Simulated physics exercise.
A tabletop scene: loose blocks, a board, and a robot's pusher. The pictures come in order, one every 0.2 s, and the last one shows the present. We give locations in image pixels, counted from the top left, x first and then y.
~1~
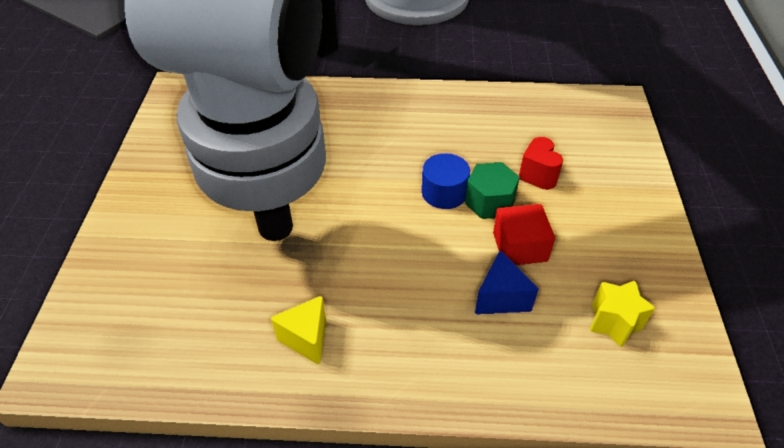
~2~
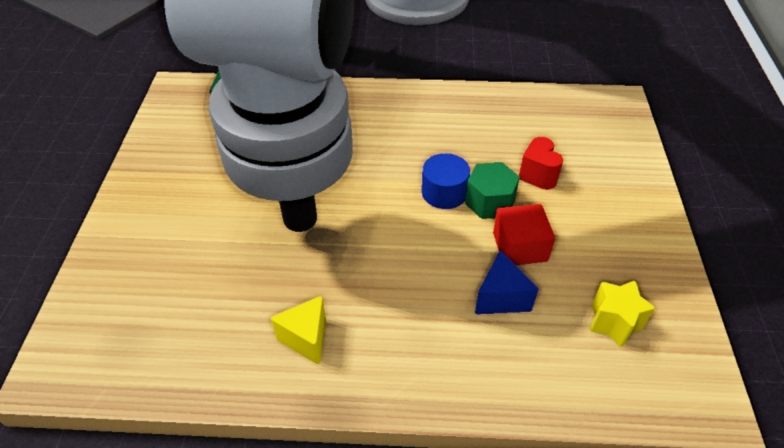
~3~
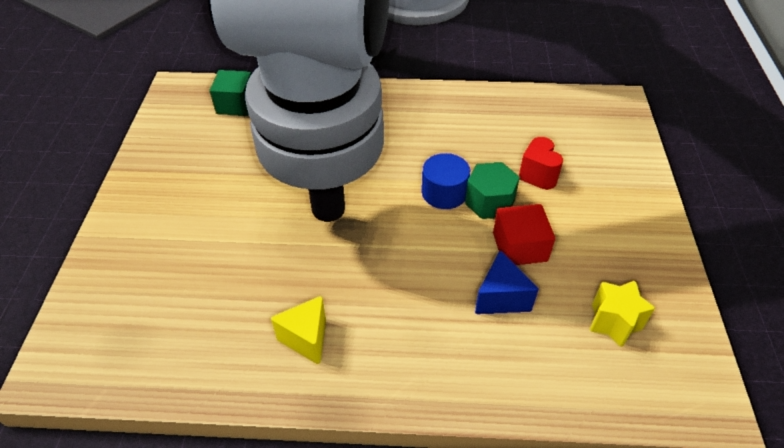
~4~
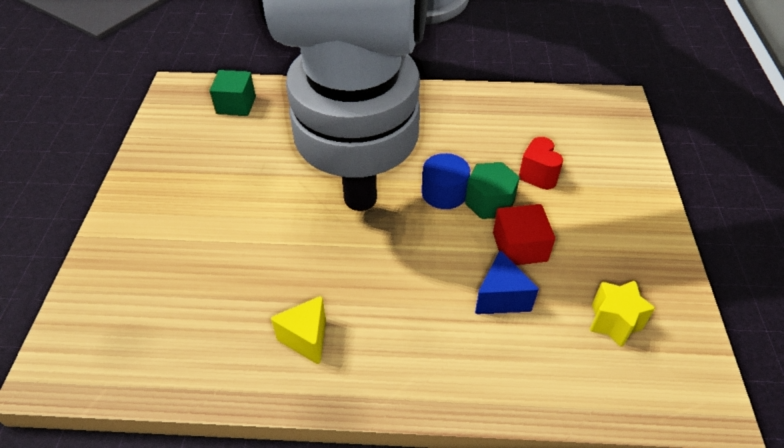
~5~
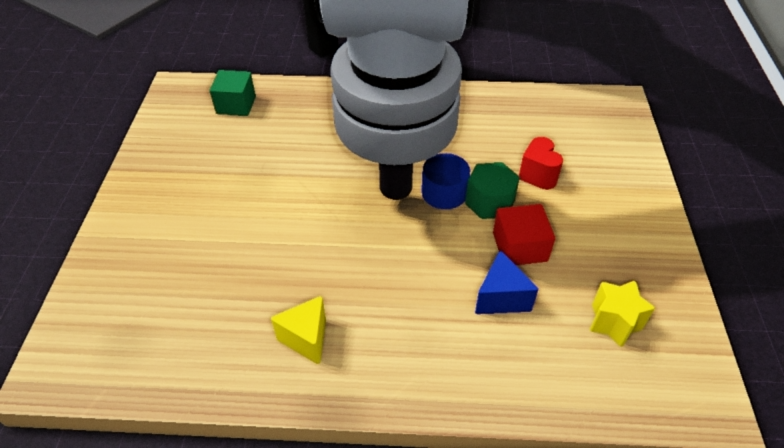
A grey robot arm with a black pusher tip reaches over a light wooden board on a dark floor, seen from above at a fixed angle. A blue cylinder, green hexagon, red heart, red block, blue triangle and yellow star sit toward the right, with a yellow triangle at lower left. The arm glides steadily right, uncovering a green cube at upper left and nearing the blue cylinder, while the blocks stay still.
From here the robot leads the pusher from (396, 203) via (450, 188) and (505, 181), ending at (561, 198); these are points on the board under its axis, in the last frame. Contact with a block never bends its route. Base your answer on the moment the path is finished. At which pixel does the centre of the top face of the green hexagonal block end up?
Its top face will be centred at roughly (568, 206).
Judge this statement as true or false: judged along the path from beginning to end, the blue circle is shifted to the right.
That statement is not accurate.
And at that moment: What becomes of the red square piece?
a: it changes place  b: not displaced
Choice a: It changes place.
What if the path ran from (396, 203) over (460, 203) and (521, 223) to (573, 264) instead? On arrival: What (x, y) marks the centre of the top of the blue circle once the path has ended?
Its top middle is near (485, 154).
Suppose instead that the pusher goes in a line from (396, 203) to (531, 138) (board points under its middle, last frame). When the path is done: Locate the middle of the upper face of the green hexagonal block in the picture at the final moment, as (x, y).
Its top middle: (537, 185).
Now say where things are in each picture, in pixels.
Lower end of the pusher at (276, 229), tops of blocks, blue circle at (447, 169), green hexagonal block at (494, 178), red square piece at (526, 223), red heart block at (544, 151), in the first frame.
Pusher at (301, 221), blocks as before, in the second frame.
Pusher at (329, 211), blocks as before, in the third frame.
Pusher at (361, 200), blocks as before, in the fourth frame.
Pusher at (396, 190), blue circle at (447, 169), green hexagonal block at (494, 178), red square piece at (526, 223), red heart block at (544, 151), in the fifth frame.
What follows on the original path. One third of the way, pusher at (451, 174); blue circle at (489, 156); green hexagonal block at (523, 181), turned 25° clockwise.
Two thirds of the way, pusher at (508, 168); blue circle at (537, 140); green hexagonal block at (529, 184), turned 40° clockwise; red heart block at (576, 151).
At the end, pusher at (565, 185); blue circle at (545, 139); green hexagonal block at (568, 206), turned 95° clockwise; red square piece at (529, 232), turned 25° clockwise; red heart block at (583, 152).
